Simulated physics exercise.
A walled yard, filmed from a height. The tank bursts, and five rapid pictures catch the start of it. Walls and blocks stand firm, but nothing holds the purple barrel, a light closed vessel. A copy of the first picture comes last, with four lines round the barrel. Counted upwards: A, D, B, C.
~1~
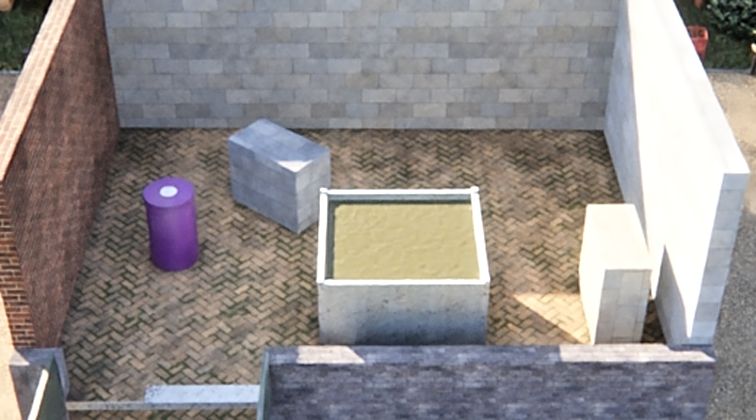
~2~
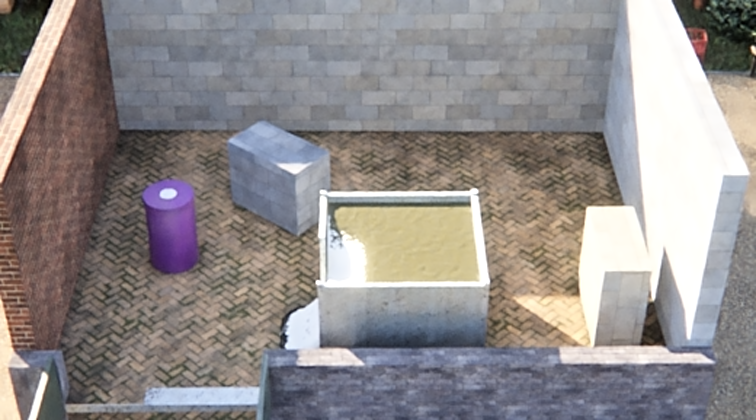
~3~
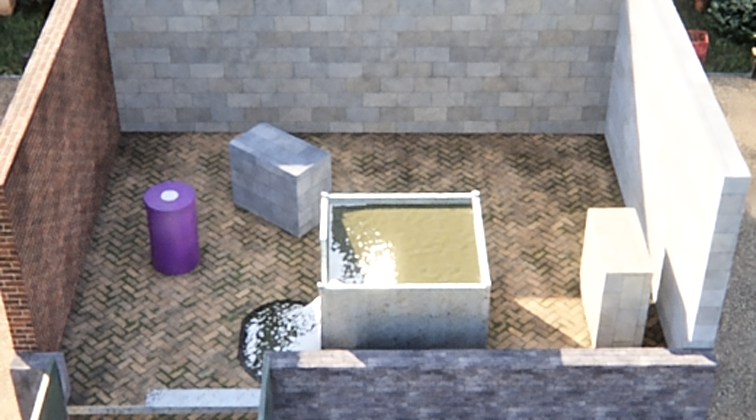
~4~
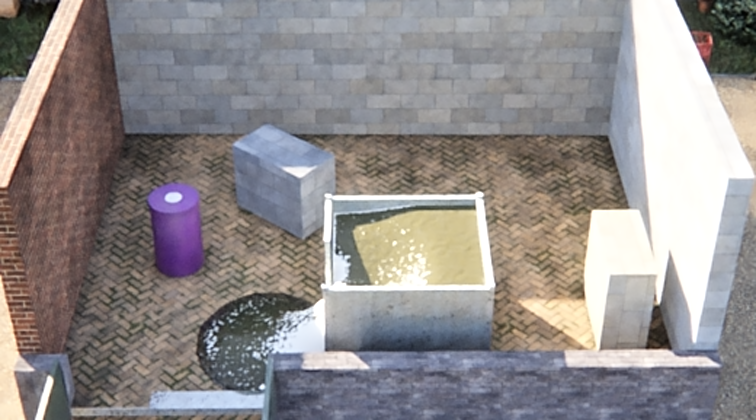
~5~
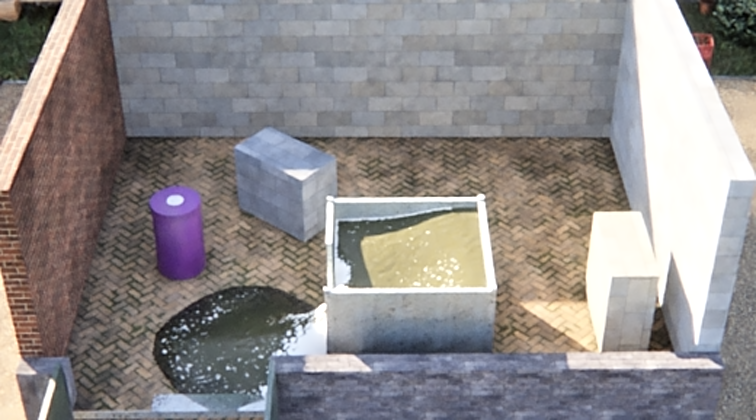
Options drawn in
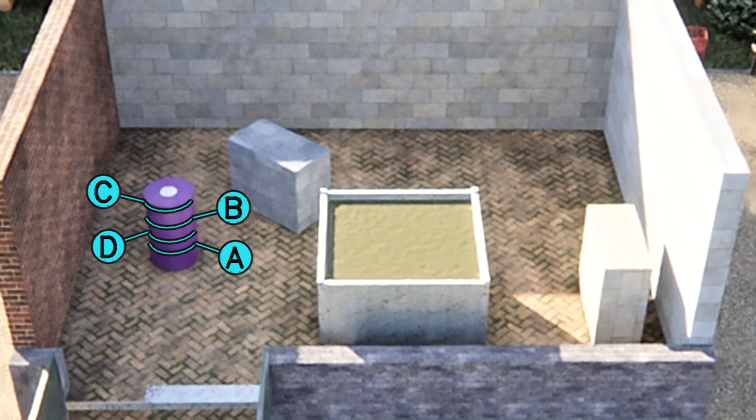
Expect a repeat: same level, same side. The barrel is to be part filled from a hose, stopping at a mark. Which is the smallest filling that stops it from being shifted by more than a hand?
Choose A.
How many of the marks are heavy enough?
All of the four.
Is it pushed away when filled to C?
No, not at all.
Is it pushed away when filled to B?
No.
In cyan, A at (170, 253); B at (167, 227); C at (165, 211); D at (169, 241); from the bottom up A, D, B, C.
Choosing A, it does not move.
Choosing B, it does not move.
Choosing C, it does not move.
Choosing D, it does not move.
